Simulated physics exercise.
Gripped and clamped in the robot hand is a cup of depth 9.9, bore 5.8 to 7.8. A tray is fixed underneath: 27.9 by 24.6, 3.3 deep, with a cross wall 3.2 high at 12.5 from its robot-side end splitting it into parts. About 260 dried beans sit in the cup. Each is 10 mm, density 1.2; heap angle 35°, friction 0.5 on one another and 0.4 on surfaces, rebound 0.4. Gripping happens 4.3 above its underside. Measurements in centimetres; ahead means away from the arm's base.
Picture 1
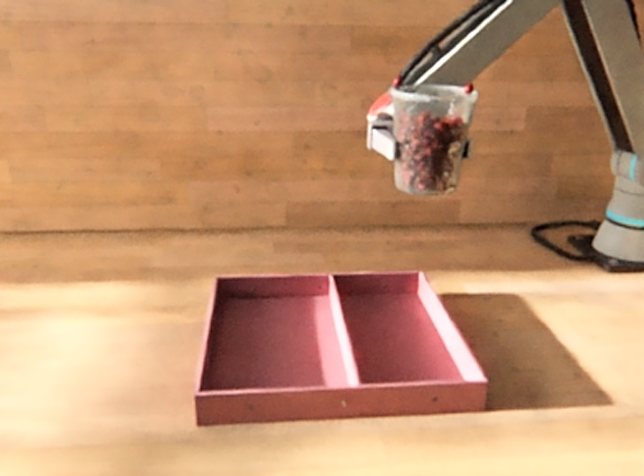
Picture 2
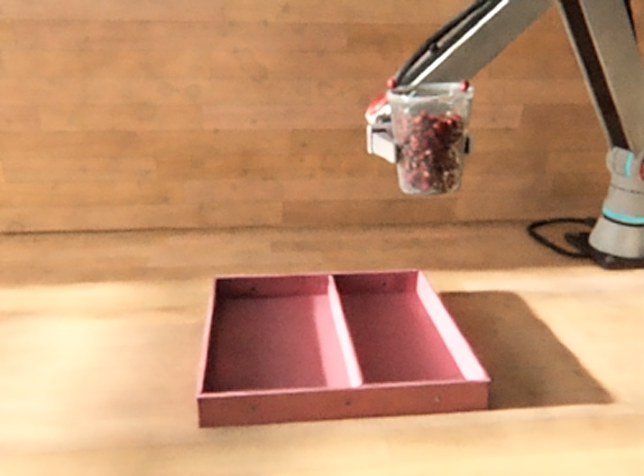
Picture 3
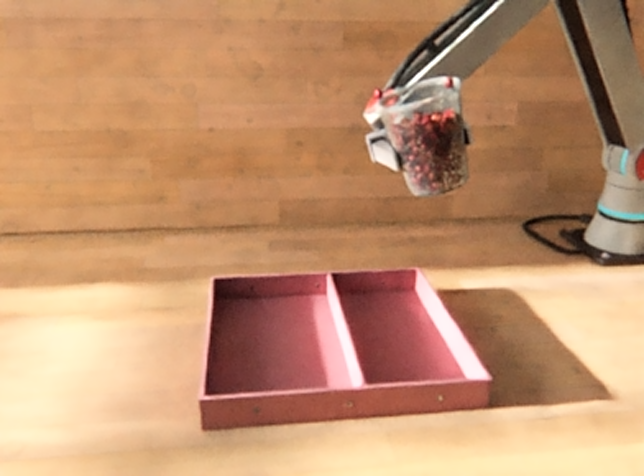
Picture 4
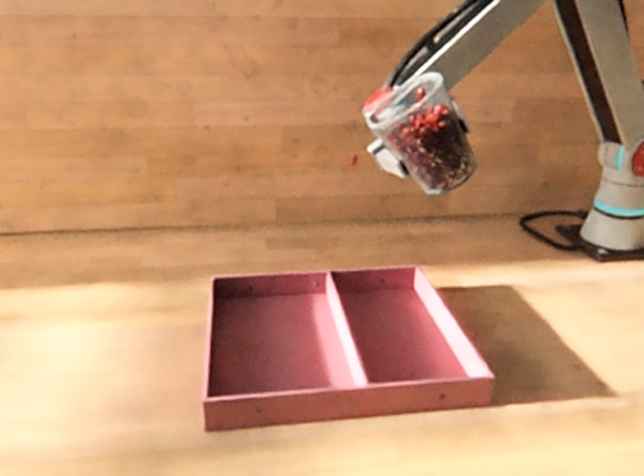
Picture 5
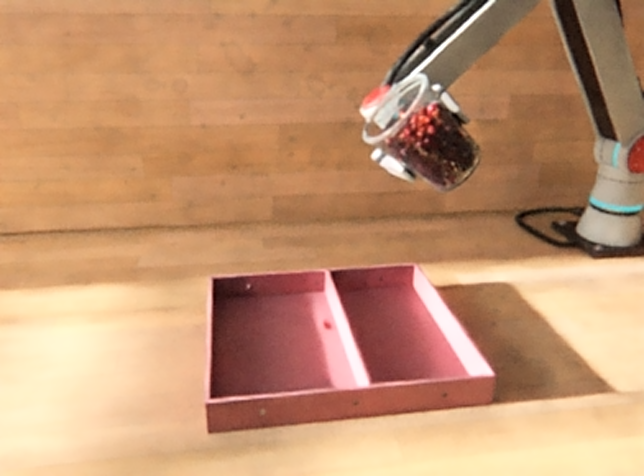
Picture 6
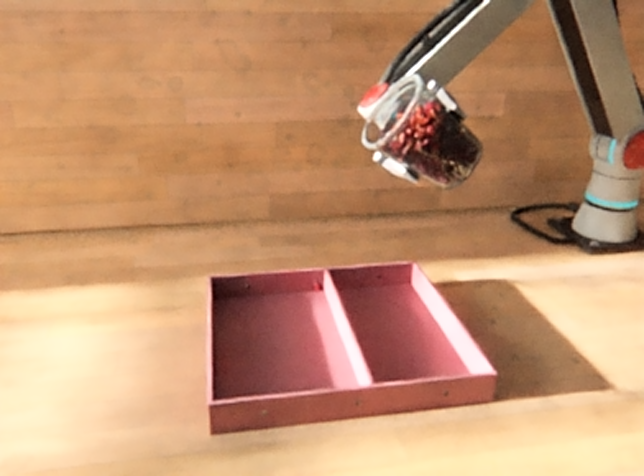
Robot arm tilting a clear cup of dark red beans leftward above a divided pink tray, a single bean dropping out.
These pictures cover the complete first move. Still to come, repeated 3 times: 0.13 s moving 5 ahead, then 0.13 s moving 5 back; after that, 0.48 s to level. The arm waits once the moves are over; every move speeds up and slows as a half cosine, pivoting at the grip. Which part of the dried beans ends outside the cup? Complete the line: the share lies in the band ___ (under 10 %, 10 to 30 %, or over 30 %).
The share lies in the band 10 to 30 %.
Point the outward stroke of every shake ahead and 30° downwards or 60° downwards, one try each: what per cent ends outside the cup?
It comes to around 5 per cent on the first try and around 0 per cent on the second.
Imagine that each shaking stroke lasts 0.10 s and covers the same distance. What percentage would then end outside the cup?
The share would be near 40 %.
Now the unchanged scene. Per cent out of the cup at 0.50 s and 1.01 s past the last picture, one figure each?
In turn: 15 %, then 20 %.
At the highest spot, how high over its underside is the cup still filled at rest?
9.5 cm.
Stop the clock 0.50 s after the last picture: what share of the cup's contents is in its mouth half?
Share in the mouth half: About 45 %.
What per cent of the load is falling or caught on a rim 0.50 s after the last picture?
About 4 %.
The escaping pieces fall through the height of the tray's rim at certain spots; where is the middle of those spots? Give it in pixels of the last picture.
Their middle sits near (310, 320).
Then, 0.50 s later, tilted 54° forward, highest piece 27 above the table; 218 in the cup, 26 in the far-side part, 4 in the robot-side part, 9 in flight or on a rim.
Then, 1.01 s later, tilted 29° forward, highest piece 28 above the table; 206 in the cup, 35 in the far-side part, 15 in the robot-side part, 1 on the table or floor.
Then, 1.46 s later, level, highest piece 29 above the table; 206 in the cup, 35 in the far-side part, 15 in the robot-side part, 1 on the table or floor.
Then, 2.51 s later, level, highest piece 29 above the table; 206 in the cup, 35 in the far-side part, 15 in the robot-side part, 1 on the table or floor.
At rest, 206 in the cup, 35 in the far-side part, 15 in the robot-side part, 1 on the table or floor. That is 20 % outside the cup.
